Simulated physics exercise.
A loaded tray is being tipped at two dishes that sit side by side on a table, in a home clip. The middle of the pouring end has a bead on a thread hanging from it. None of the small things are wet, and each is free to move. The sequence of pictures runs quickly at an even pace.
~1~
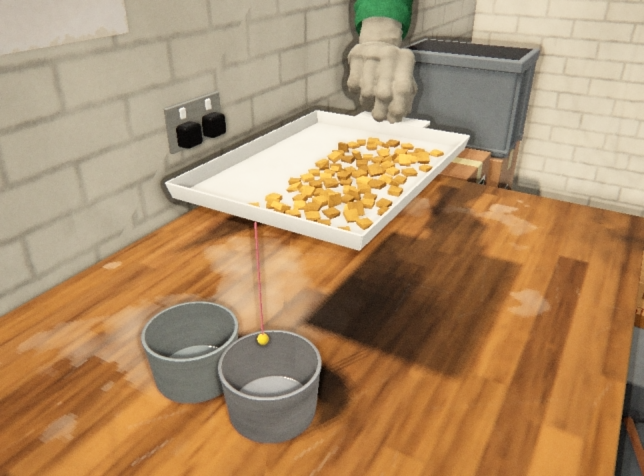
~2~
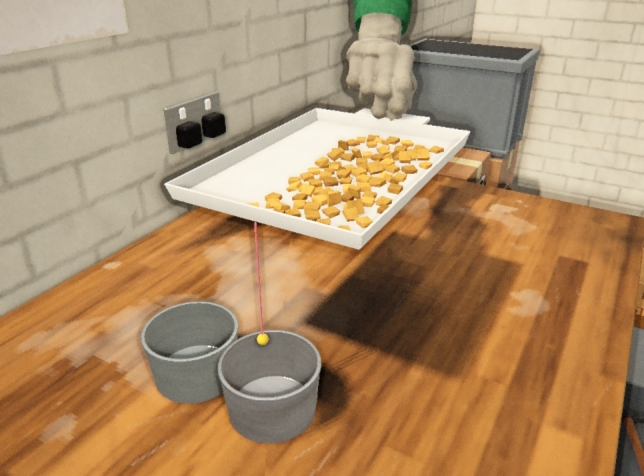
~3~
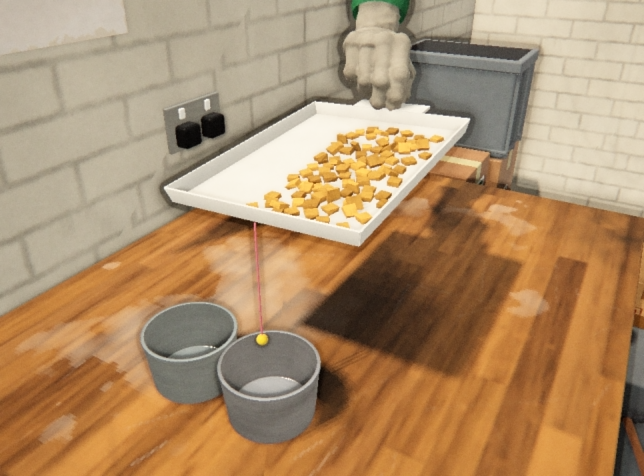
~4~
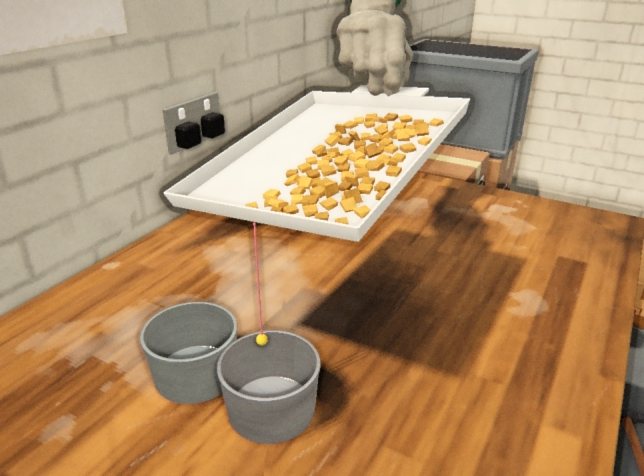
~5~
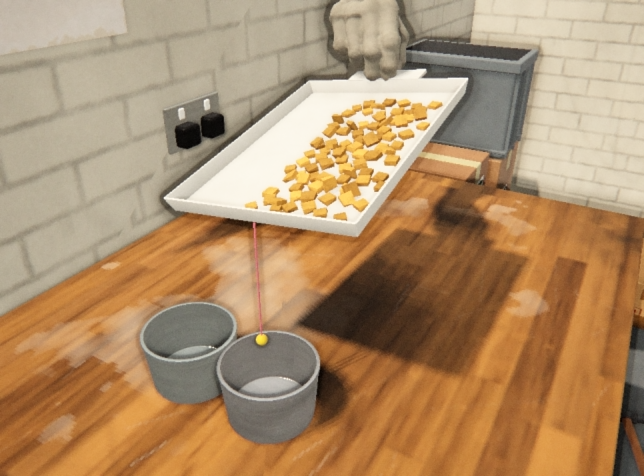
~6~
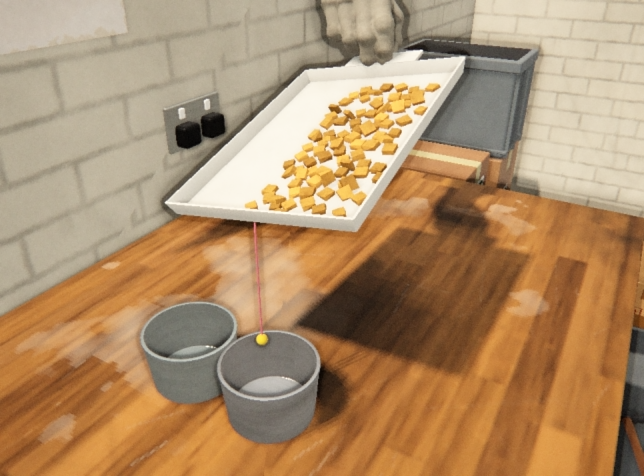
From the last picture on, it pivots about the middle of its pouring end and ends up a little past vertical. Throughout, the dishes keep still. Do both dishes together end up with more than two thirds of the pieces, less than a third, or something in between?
More than two thirds.
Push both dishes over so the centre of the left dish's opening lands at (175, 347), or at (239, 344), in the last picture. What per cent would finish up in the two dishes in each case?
Some 50 percent in the first case, 30 percent in the second.
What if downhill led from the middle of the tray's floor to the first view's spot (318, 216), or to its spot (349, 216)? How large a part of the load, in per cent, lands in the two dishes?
10 % and 10 %.
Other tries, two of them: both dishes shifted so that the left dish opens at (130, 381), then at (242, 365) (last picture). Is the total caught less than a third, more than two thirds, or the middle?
Under a third; under a third.
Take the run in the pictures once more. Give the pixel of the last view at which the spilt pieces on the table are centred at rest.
(214, 396), roughly.
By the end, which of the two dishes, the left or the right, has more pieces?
I'd go with the left of the two.
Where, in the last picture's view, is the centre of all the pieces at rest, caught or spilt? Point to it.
The centre ends up roughly at (200, 363).
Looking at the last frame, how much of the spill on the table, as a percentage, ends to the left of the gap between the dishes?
Left portion: Around 50 %.
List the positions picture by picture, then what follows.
The first picture shows corners of the pouring end at (171, 182) and (360, 233), level; middle of the load at (344, 175), cereal squares; left dish at (161, 375); right dish at (242, 413); bead on its thread at (263, 339).
The second picture shows corners of the pouring end at (171, 183) and (360, 232), level; middle of the load at (344, 174).
The third picture shows corners of the pouring end at (170, 187) and (358, 229), tipped barely, lowest at the left corner; middle of the load at (343, 169).
The fourth picture shows corners of the pouring end at (170, 191) and (356, 224), tipped a little, lowest at the left corner; middle of the load at (341, 161).
The fifth picture shows corners of the pouring end at (170, 196) and (353, 220), tipped a little, lowest at the left corner; middle of the load at (339, 153).
The sixth picture shows corners of the pouring end at (171, 201) and (351, 216), tipped clearly, lowest at the left corner; middle of the load at (337, 144); left dish at (160, 375); right dish at (241, 414).
Soon after the last picture, tray tipped steeply; most on the tray; a stray few in the left dish; a stray few outside both; about a quarter in the air.
A little later, tray tipped past a quarter turn; a stray few on the tray; a stray few in the right dish; most in the left dish; a small part outside both; a small part in the air.
Later still, tray tipped past a quarter turn; a stray few in the right dish; most in the left dish; a small part outside both.
At rest, tray tipped past a quarter turn; a stray few in the right dish; most in the left dish; a small part outside both.
